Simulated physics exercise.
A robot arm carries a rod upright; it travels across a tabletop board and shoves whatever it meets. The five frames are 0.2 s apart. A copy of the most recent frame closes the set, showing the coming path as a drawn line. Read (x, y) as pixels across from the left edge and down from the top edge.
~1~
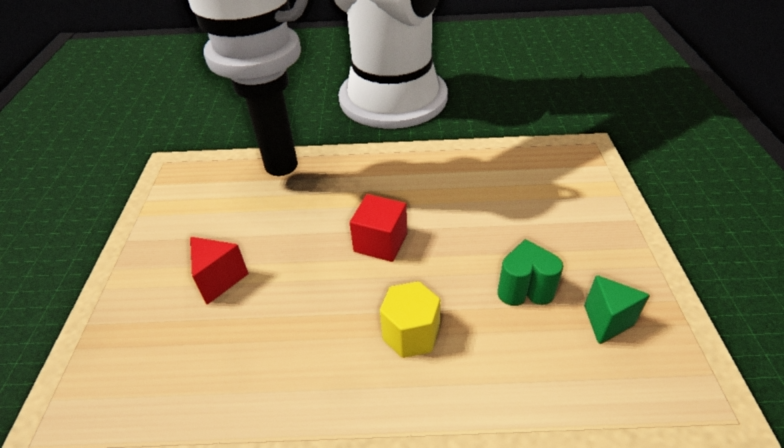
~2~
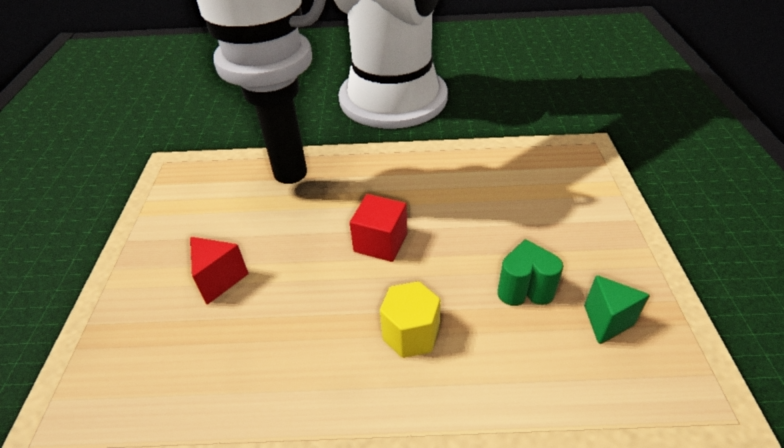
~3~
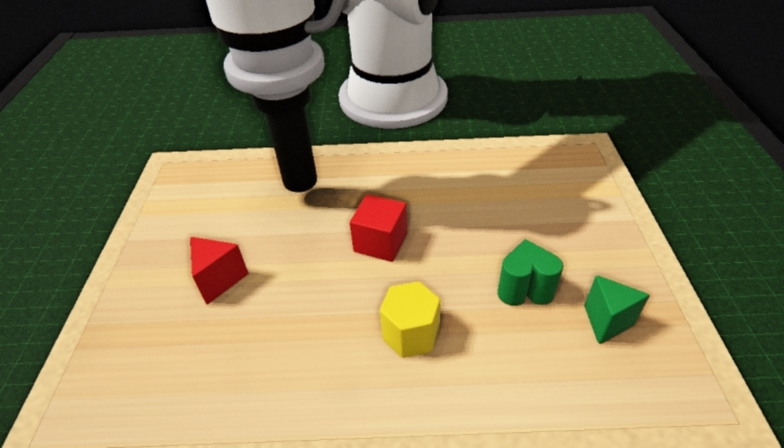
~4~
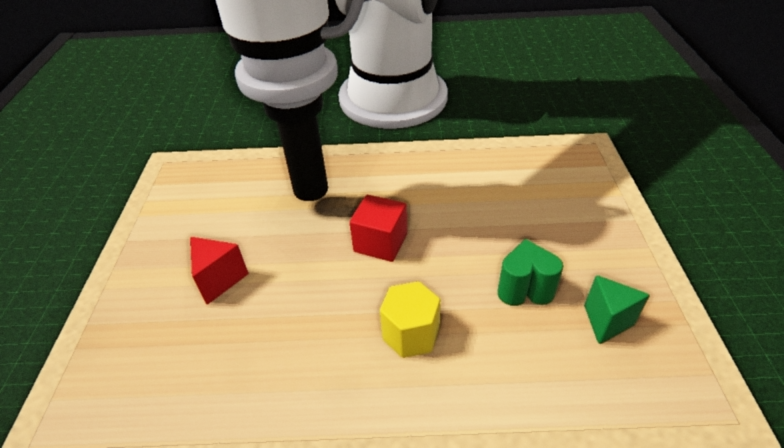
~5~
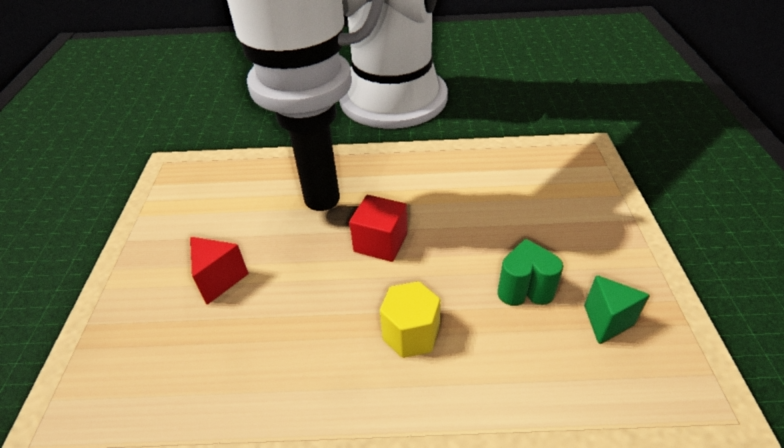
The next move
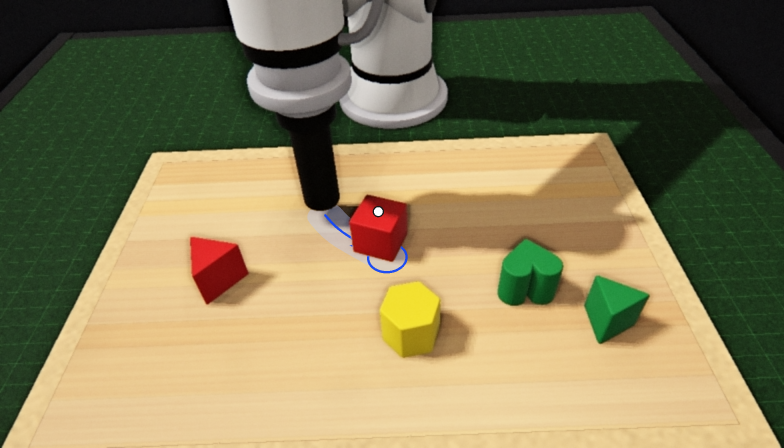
A robot arm's black rod starts near the back edge of a wooden board and moves slowly forward and to the right, drawing close to a red cube. The cube, a red triangular block, a yellow hexagon and two green blocks, one heart-shaped, all stay still.
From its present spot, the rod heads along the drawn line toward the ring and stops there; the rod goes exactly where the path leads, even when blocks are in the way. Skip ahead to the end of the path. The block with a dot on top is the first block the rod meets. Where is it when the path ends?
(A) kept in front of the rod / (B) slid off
It's A.
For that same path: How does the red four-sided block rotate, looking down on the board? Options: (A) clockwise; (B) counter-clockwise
Option B.
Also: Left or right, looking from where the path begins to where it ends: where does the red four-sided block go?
The left-hand side.
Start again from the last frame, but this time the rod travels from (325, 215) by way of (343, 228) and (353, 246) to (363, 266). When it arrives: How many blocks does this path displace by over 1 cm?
Expect one.
Path on the board, from (325, 215) over (341, 231) and (363, 244) to (387, 257); the dot is on the red four-sided block.
On the path given first. Halfway along, rod at (350, 224); red four-sided block at (388, 215).
At the end, rod at (386, 243); red four-sided block at (431, 227), turned 30° anticlockwise; yellow hexagon in place.
